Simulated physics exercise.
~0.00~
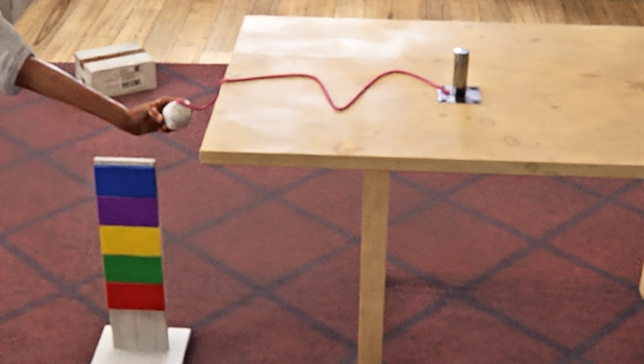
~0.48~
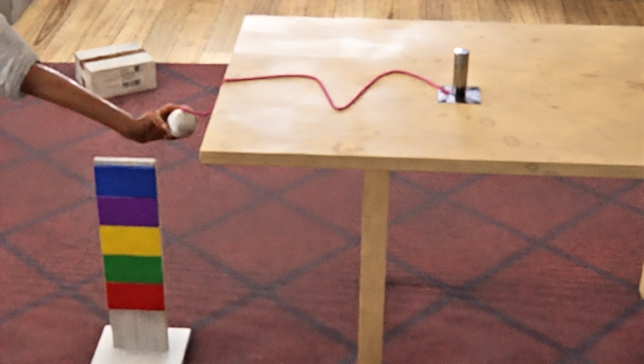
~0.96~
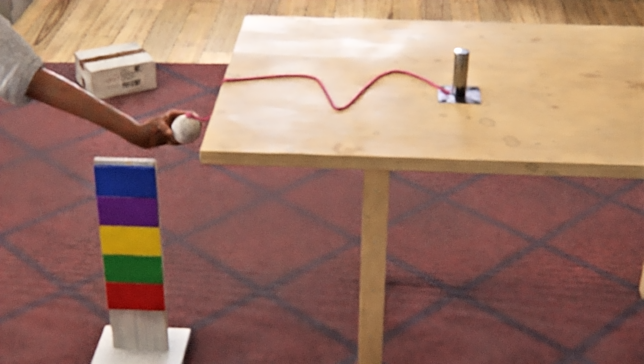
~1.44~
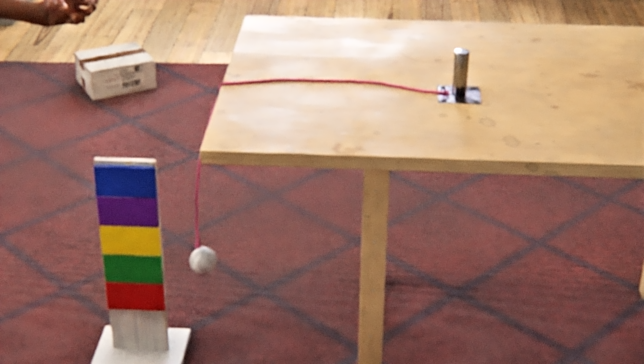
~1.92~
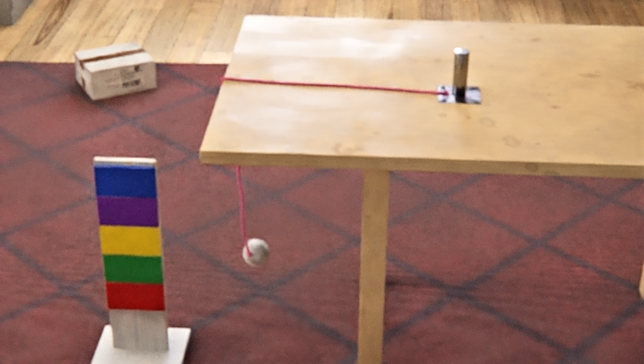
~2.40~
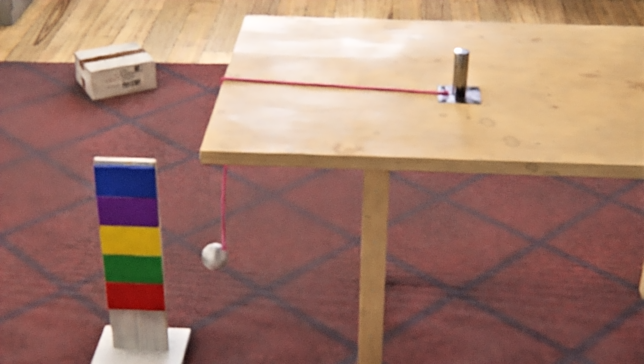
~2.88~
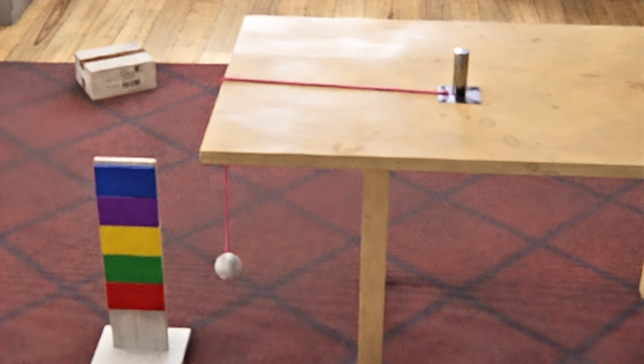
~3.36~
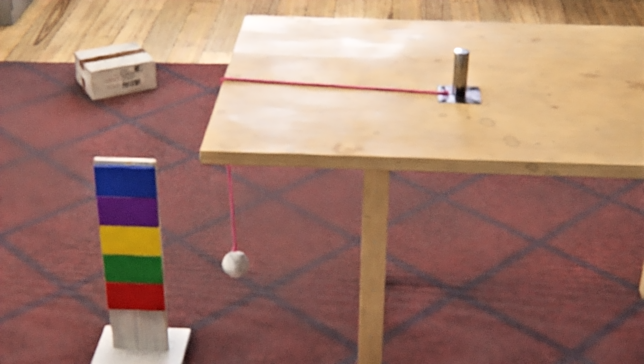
White ball on a red cord dropping from a hand, swinging below the table edge and hanging level with the green band.
